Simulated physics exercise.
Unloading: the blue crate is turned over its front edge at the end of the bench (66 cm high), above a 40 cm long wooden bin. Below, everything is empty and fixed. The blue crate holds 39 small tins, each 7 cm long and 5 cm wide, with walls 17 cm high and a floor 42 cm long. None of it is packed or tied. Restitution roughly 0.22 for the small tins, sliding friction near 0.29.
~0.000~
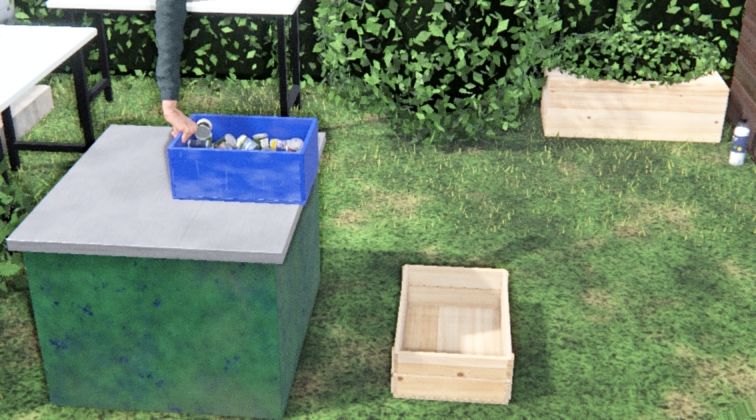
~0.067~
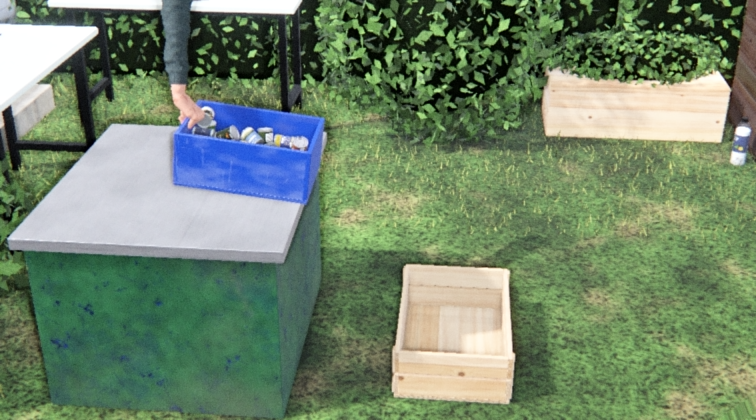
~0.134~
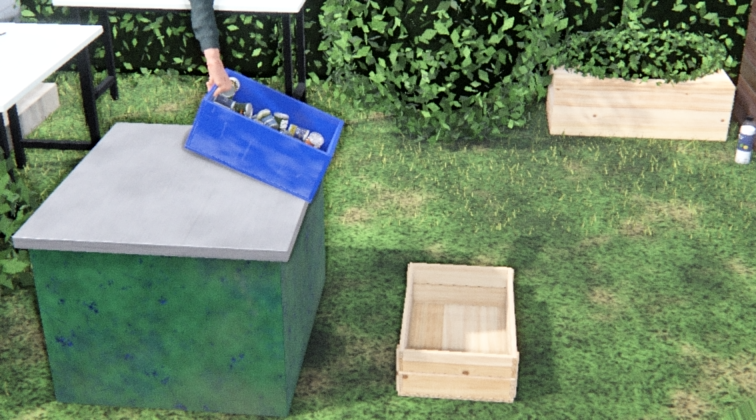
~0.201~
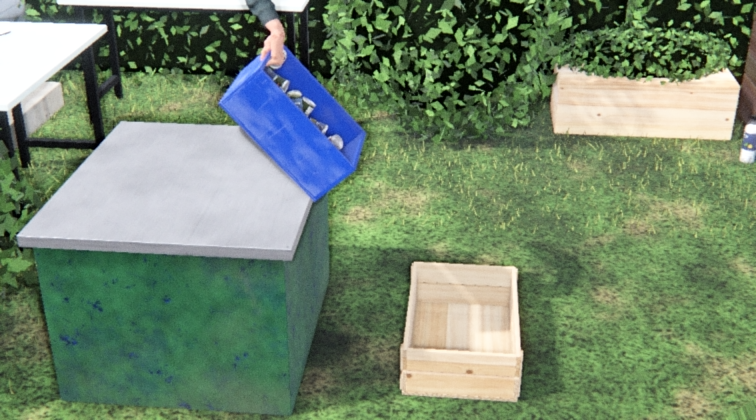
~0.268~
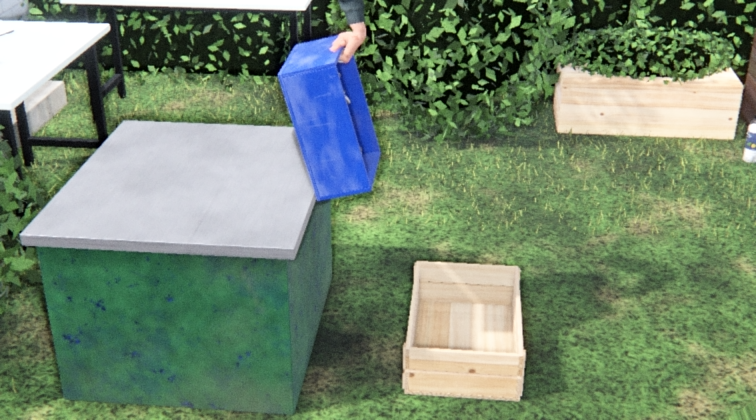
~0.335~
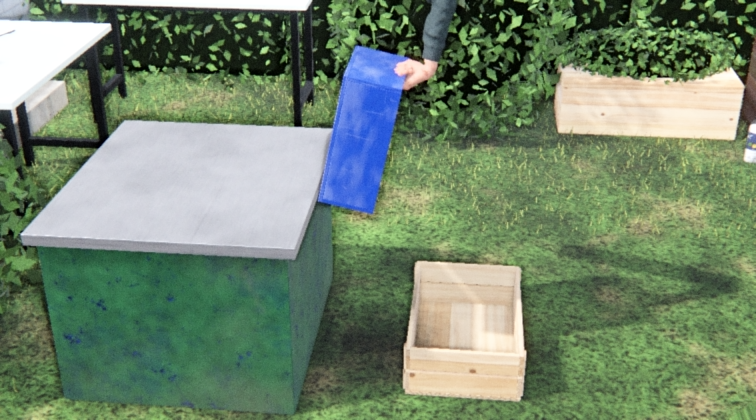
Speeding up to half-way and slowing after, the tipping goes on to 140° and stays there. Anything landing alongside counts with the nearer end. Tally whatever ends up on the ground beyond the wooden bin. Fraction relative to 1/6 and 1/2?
The share comes to at least one sixth but no more than half.
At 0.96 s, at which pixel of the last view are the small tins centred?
Look around pixel (496, 342).
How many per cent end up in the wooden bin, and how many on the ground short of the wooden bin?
Approx. 60 % / 10 %.
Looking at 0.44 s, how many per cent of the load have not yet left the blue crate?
Roughly 75 percent.
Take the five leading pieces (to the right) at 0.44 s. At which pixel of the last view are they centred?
Centre: Approx. (467, 150) px.
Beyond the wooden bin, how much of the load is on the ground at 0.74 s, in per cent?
Around 35 per cent at that point.
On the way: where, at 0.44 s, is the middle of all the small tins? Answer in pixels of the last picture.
Look near pixel (419, 158).
After 0.44 s, tilt 133°; 30 still in the blue crate and 9 in the air.
After 0.56 s, tilt 140°; 39 in the air.
After 0.74 s, tilt 140°; 21 in the wooden bin, 1 on the ground short of the wooden bin, 13 on the ground beyond the wooden bin and 4 in the air.
Outcome (at 0.96 s), 23 in the wooden bin, 3 on the ground short of the wooden bin and 13 on the ground beyond the wooden bin. Asked share, 13 of 39, 33 per cent.
